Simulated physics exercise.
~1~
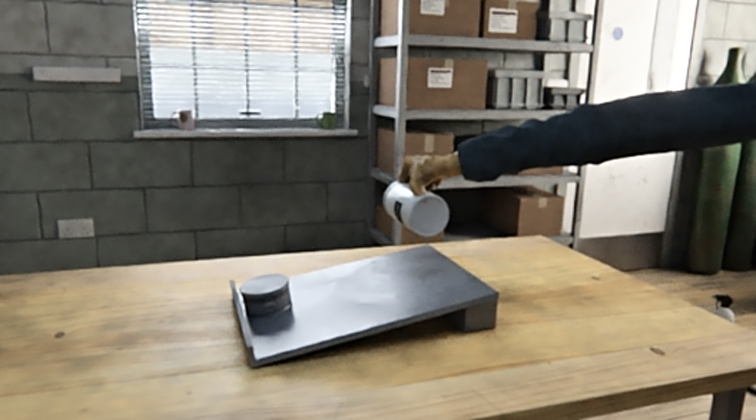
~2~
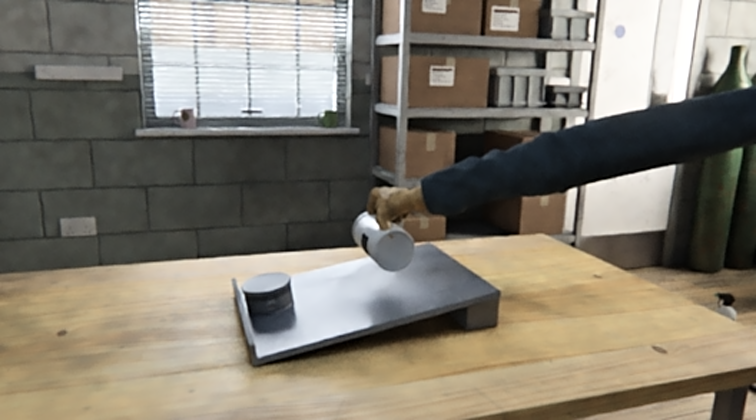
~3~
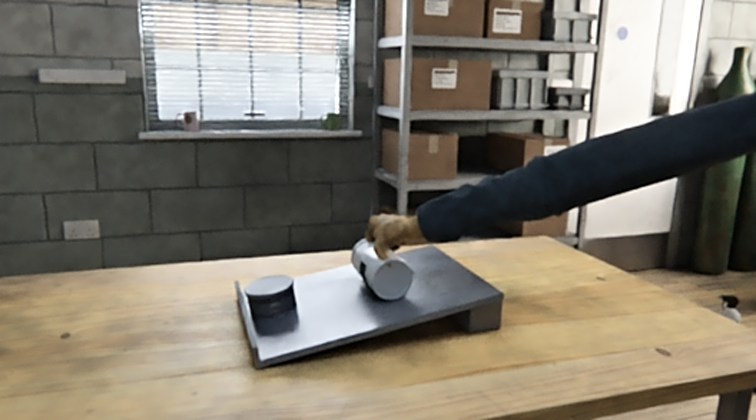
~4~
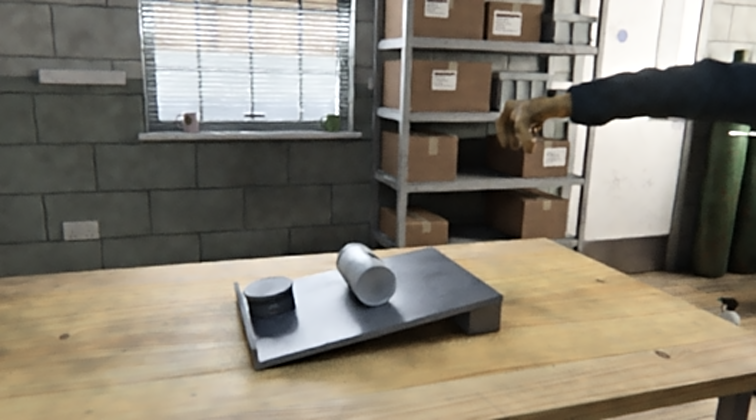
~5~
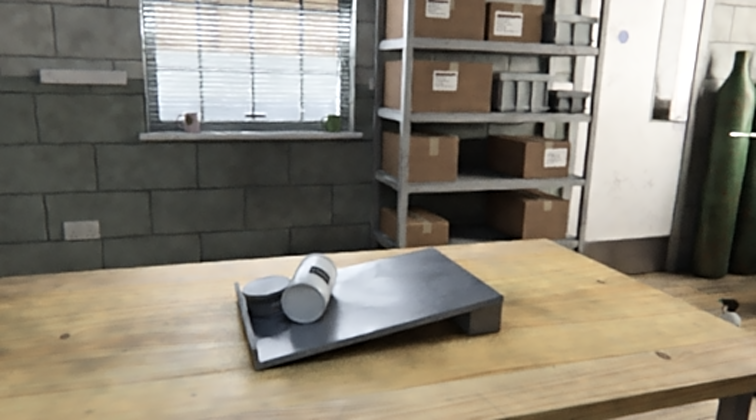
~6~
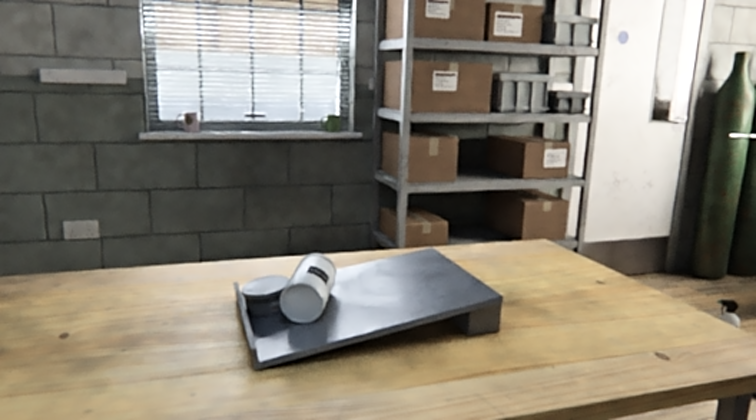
A hand lays a white jar on a sloping board, and it rolls down against a grey tub.
